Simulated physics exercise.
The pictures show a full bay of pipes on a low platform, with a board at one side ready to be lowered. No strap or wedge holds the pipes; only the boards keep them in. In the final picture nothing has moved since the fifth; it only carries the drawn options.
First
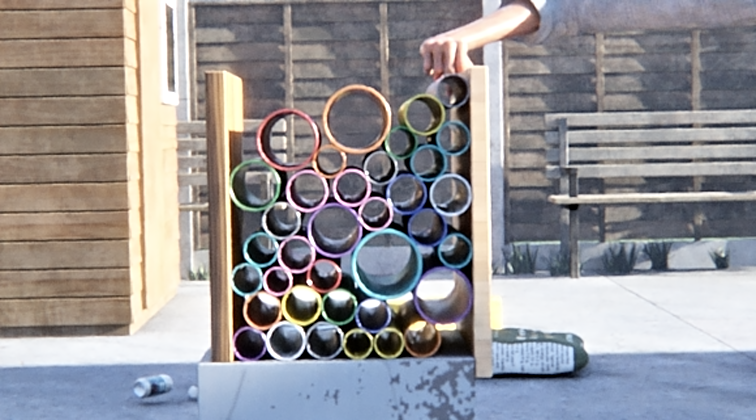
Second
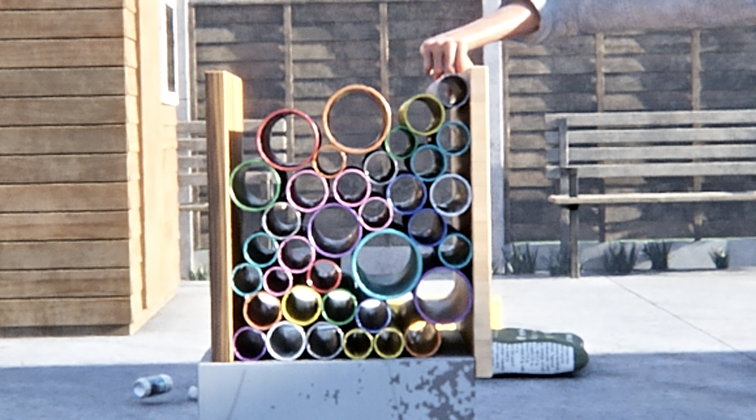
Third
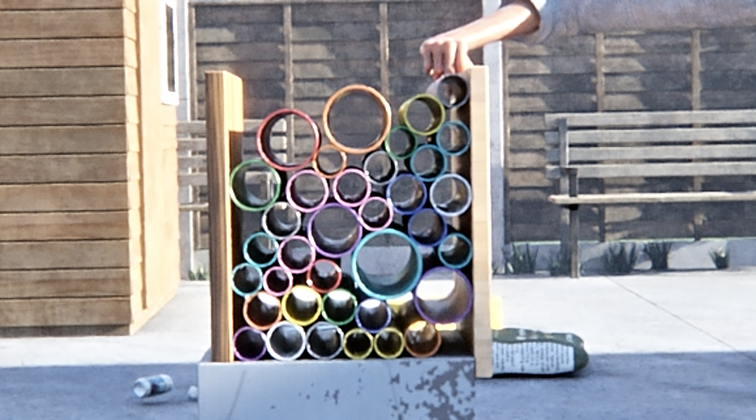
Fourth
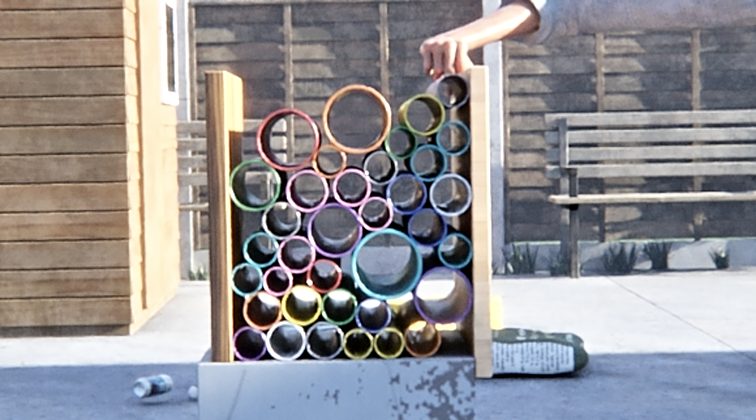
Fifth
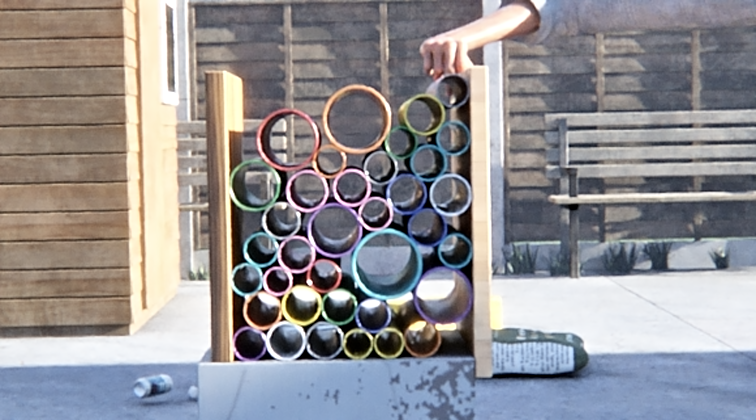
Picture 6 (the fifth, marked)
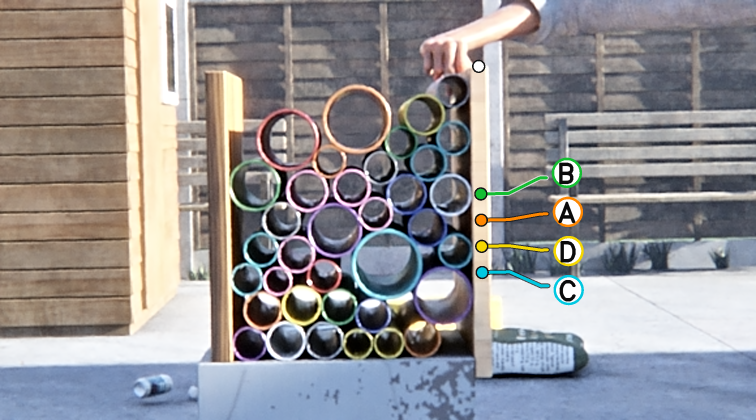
A hand reaches in from the upper right and rests at the top of the right-hand board, in a sunlit paved yard seen straight on from a low level, with a wooden wall at left and a bench by a dark fence. Pipes rimmed in red, orange, green, blue, purple and yellow lie stacked between two upright boards on a pale, worn platform. Nothing visibly moves, and the camera stays still.
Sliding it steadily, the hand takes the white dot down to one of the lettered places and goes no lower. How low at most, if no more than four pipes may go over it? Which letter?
Stop at A.
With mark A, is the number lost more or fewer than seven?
At A, fewer than seven.
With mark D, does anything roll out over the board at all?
At D: Yes.
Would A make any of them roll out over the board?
At A: Yes.
On the marked copy, A at (481, 220); B at (481, 194); C at (482, 272); D at (482, 246); the white dot at (479, 66).
Taking A. A third of the way, top of the board (471, 135).
Two thirds of the way, top of the board (472, 213).
When it is over, top of the board (472, 220), three out over the board.
As for the rest, B four out over the board; C more than four out over the board; D more than four out over the board.
